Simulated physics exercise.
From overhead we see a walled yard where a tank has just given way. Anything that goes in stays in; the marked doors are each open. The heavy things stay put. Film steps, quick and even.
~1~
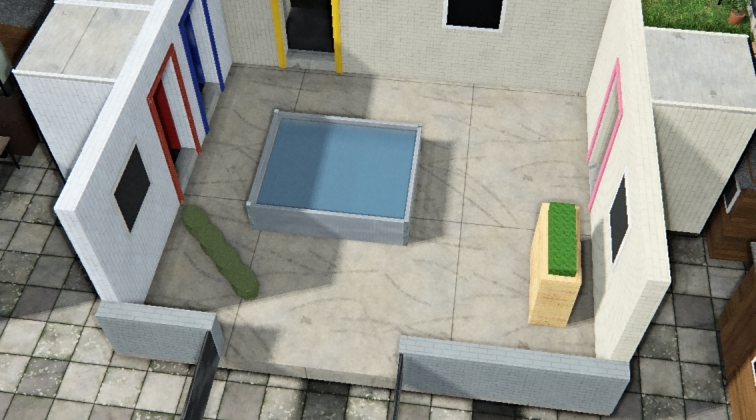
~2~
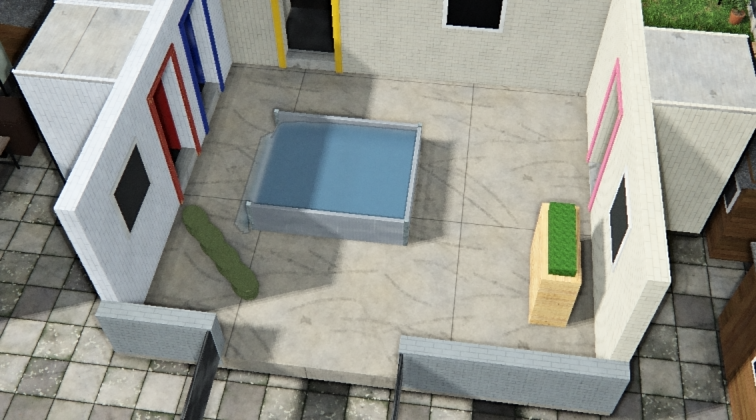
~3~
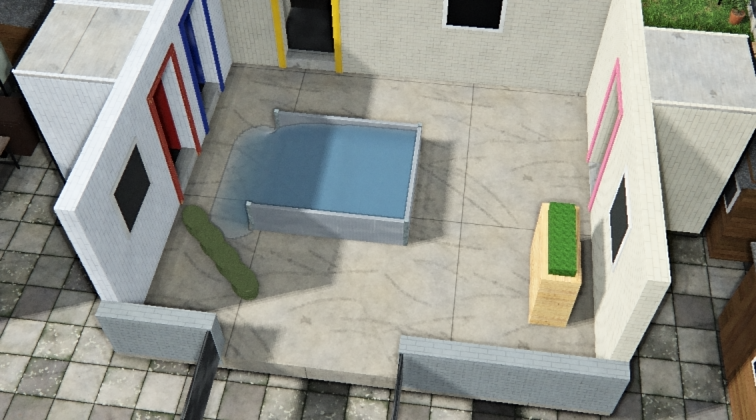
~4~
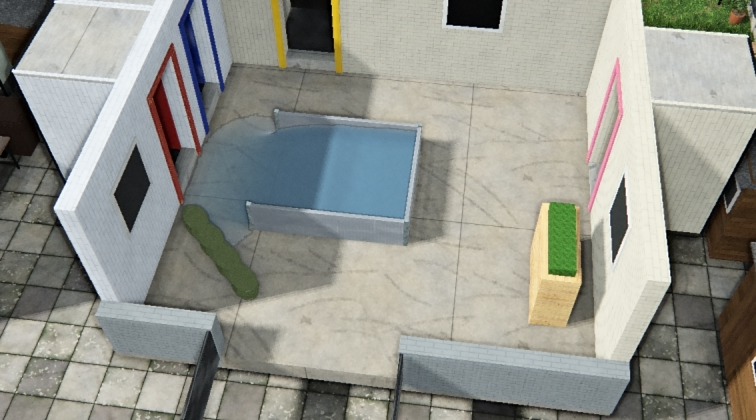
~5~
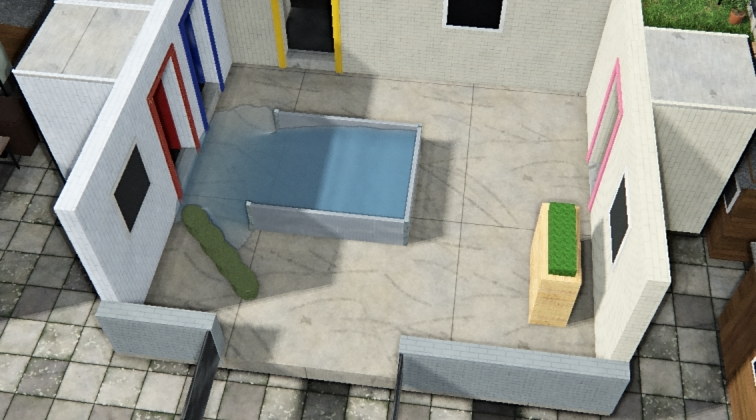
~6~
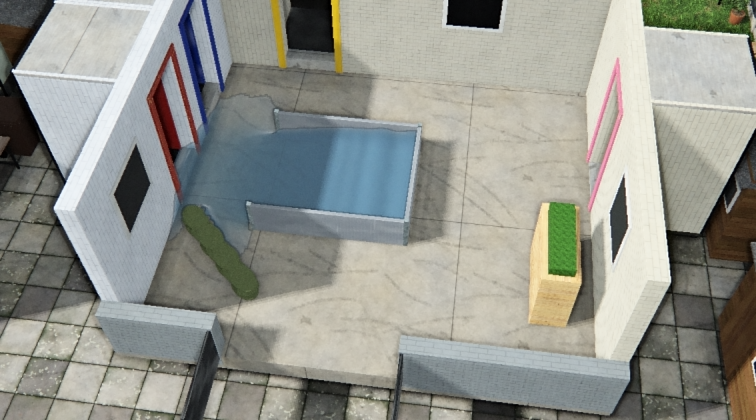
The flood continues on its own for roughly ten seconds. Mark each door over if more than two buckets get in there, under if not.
Blue door - under; red door - over; pink door - over; yellow door - under.
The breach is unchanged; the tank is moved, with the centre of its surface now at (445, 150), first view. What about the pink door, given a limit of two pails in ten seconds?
As far as I can tell, the pink door stays within limits.
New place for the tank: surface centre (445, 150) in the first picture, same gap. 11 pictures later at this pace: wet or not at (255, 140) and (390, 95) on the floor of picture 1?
Point 1: Soaked through; point 2: Not wet.
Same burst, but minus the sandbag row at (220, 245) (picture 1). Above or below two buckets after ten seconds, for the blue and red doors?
Blue remains within the limit, red exceeds the limit.
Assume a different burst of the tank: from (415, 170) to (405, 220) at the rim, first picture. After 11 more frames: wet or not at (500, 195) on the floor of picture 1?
By then I'd expect it to be drenched.
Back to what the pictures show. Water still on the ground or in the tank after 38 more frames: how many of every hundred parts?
Roughly 86 out of every hundred parts.
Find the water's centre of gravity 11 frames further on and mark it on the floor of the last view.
The water's centre sits above (275, 178).
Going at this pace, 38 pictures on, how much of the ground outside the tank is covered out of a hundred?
Around 85 percent.
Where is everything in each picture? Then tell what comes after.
In the first frame, the tank at (338, 167) is whole and still.
In the second frame, water pours out at (268, 173) and has run to (244, 228).
In the third frame, water pours out at (268, 175) and has run to (227, 232).
In the fourth frame, water pours out at (269, 175) and has run to (235, 125).
In the fifth frame, the front is at (212, 120), out from the gap at (269, 175).
In the sixth frame, the front is at (218, 102), out from the gap at (269, 175).
A moment on, water covers 15 % of the floor; the blue door wet at the sill, nothing in, the red door over two buckets in, the pink door not reached, the yellow door not reached.
Next, water covers 25 % of the floor; the blue door under two buckets in, the red door far over two buckets in, the pink door not reached, the yellow door wet at the sill, nothing in.
Then, water covers 50 % of the floor; the blue door under two buckets in, the red door far over two buckets in, the pink door not reached, the yellow door wet at the sill, nothing in.
Later, water covers 85 % of the floor; the blue door under two buckets in, the red door far over two buckets in, the pink door under two buckets in, the yellow door wet at the sill, nothing in.
In the end, water covers 95 % of the floor; the blue door under two buckets in, the red door far over two buckets in, the pink door over two buckets in, the yellow door wet at the sill, nothing in.
